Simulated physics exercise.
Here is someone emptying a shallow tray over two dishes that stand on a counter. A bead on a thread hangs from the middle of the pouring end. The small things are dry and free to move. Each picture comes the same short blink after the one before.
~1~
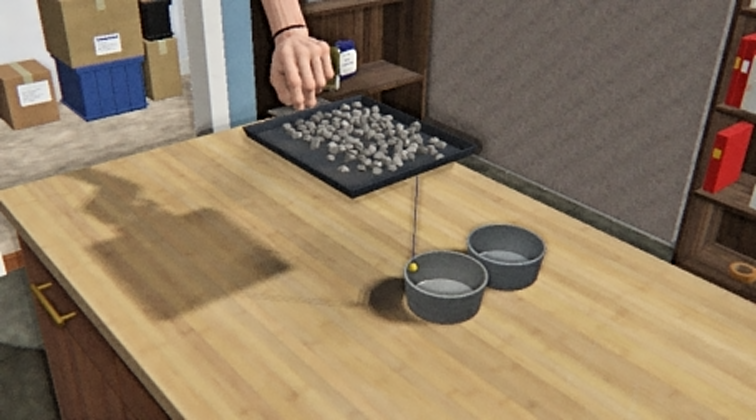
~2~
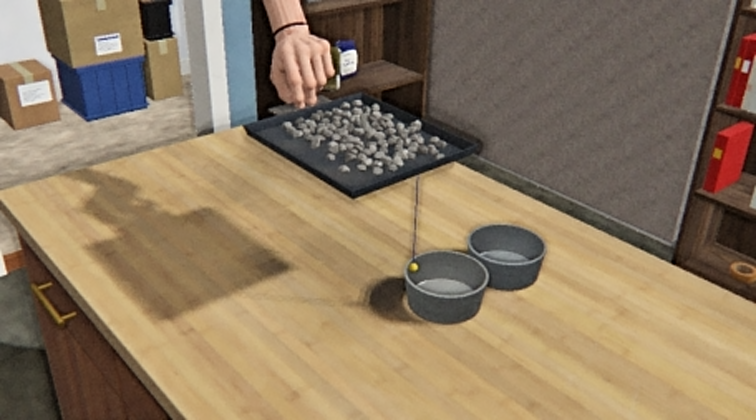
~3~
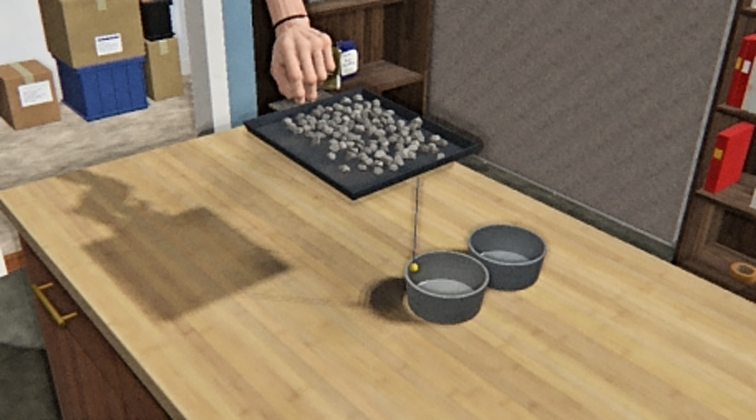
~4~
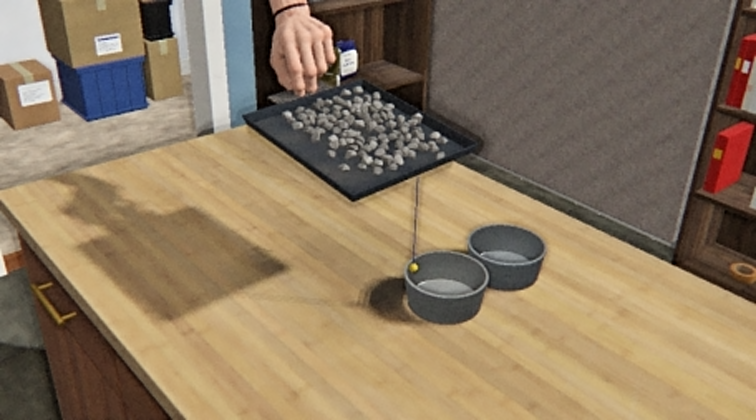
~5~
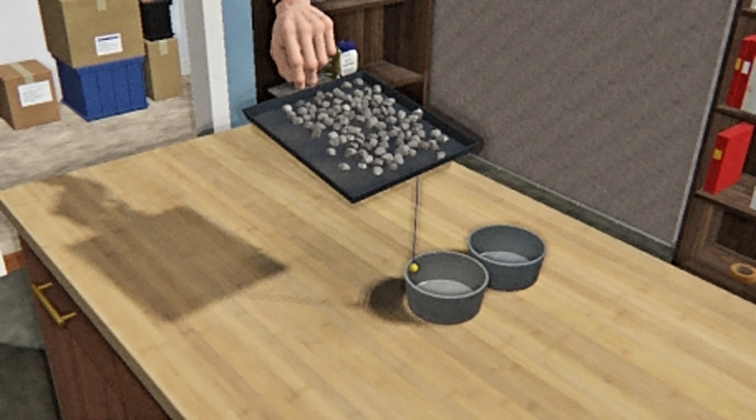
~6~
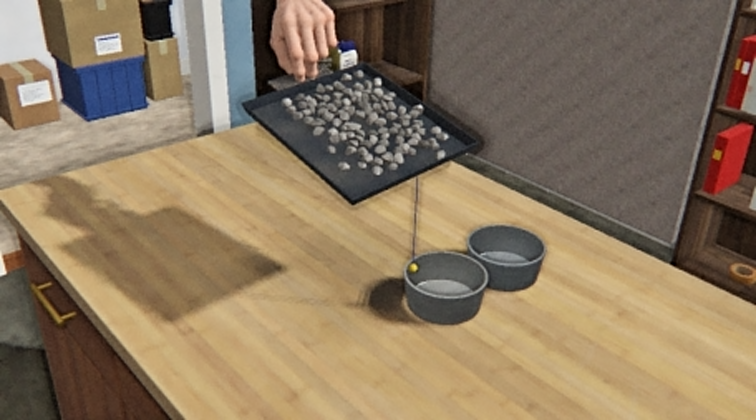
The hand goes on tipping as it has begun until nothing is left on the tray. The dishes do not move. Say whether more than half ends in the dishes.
Caught overall: Only the smaller part.
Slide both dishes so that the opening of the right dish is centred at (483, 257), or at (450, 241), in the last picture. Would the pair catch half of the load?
First the smaller part, then the smaller part.
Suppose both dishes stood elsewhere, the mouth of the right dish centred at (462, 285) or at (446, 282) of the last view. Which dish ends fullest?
One: The dish on the left. Two: The dish on the left.
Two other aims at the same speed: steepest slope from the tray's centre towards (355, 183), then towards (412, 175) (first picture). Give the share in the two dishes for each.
In turn 0 and 40 in a hundred.
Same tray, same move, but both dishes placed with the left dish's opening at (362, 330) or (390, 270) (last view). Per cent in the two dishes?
The first gives 90 %, the second 0 %.
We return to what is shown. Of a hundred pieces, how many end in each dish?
Left dish: 10 %, right dish: 0 %.
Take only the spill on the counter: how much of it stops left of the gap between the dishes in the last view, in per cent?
About 90 per cent.
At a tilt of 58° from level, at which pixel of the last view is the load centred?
Roughly at (383, 183).
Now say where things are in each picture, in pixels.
The first frame shows corners of the pouring end at (353, 188) and (472, 145), level; middle of the load at (358, 133), bits of gravel; left dish at (474, 303); right dish at (534, 271); bead on its thread at (413, 267).
The second frame shows corners of the pouring end at (353, 188) and (472, 145), level; middle of the load at (359, 131).
The third frame shows corners of the pouring end at (354, 190) and (473, 144), tipped barely, lowest at the left corner; middle of the load at (359, 128).
The fourth frame shows corners of the pouring end at (353, 192) and (473, 143), tipped a little, lowest at the left corner; middle of the load at (359, 124).
The fifth frame shows corners of the pouring end at (353, 194) and (474, 142), tipped a little, lowest at the left corner; middle of the load at (360, 119).
The sixth frame shows corners of the pouring end at (353, 196) and (474, 141), tipped a little, lowest at the left corner; middle of the load at (360, 115); left dish at (474, 304); right dish at (534, 272).
Soon, tray tipped steeply; most on the tray; a stray few outside both; about a quarter in the air.
A while on, tray tipped right over; a small part on the tray; a stray few in the left dish; most outside both; about a quarter in the air.
Towards the end, tray tipped past a quarter turn; a small part in the left dish; nearly all outside both.
Finally, tray tipped past a quarter turn; a small part in the left dish; none in the right dish; nearly all outside both.
